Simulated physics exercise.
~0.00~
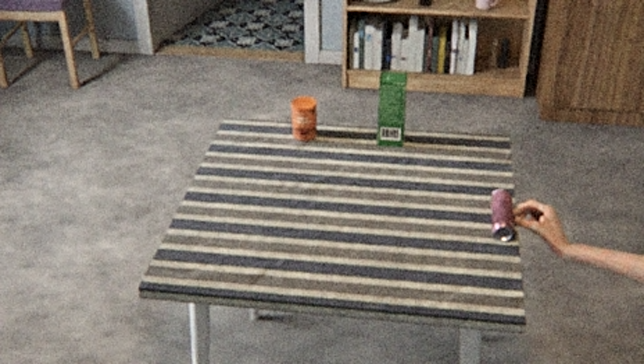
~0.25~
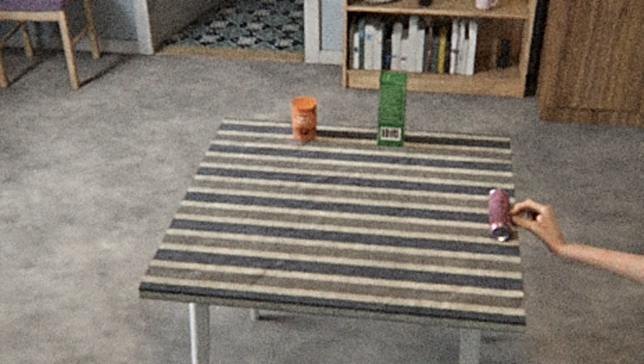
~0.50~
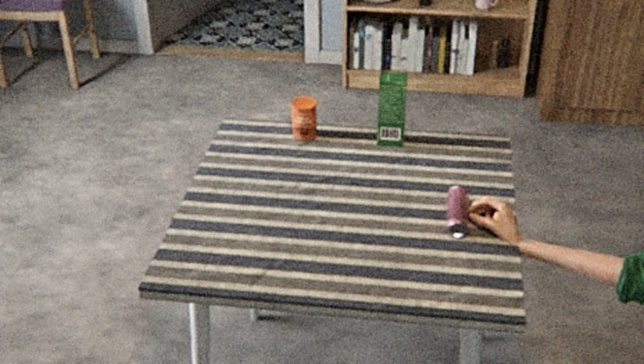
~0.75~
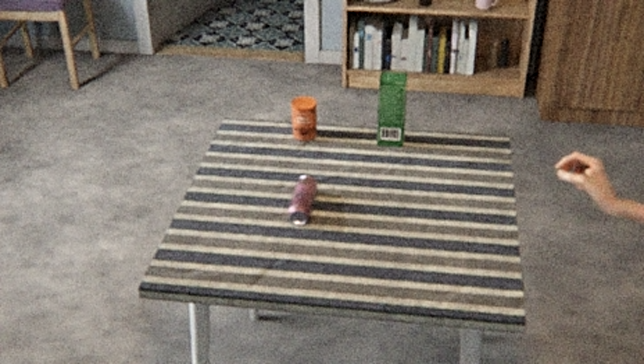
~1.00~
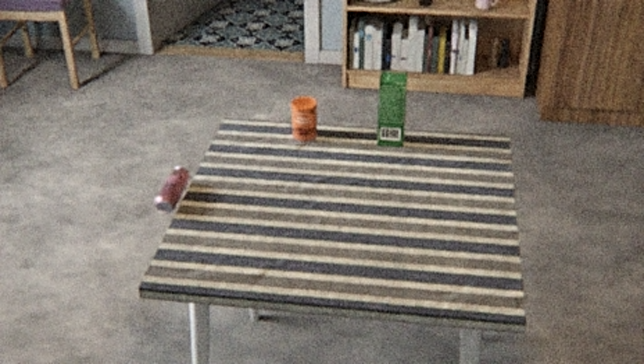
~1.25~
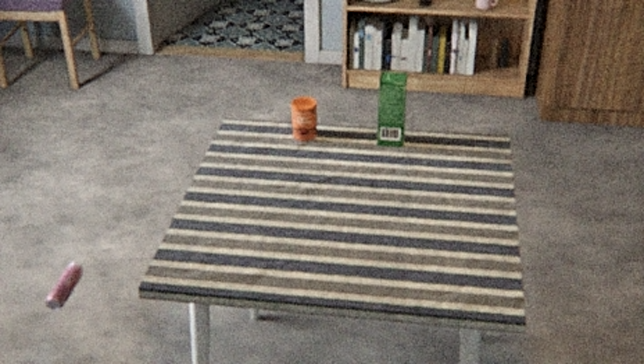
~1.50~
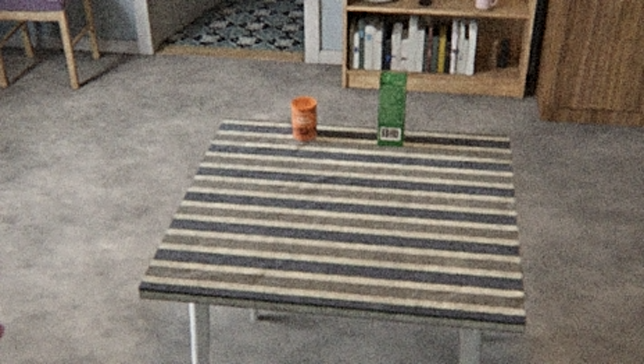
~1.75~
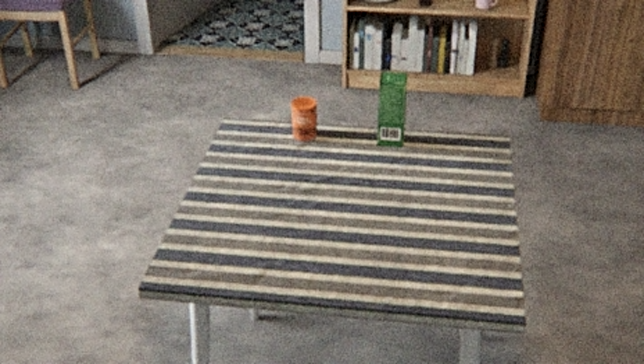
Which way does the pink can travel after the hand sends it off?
The pink can moves to the left, rolling across the striped table and over its left edge.
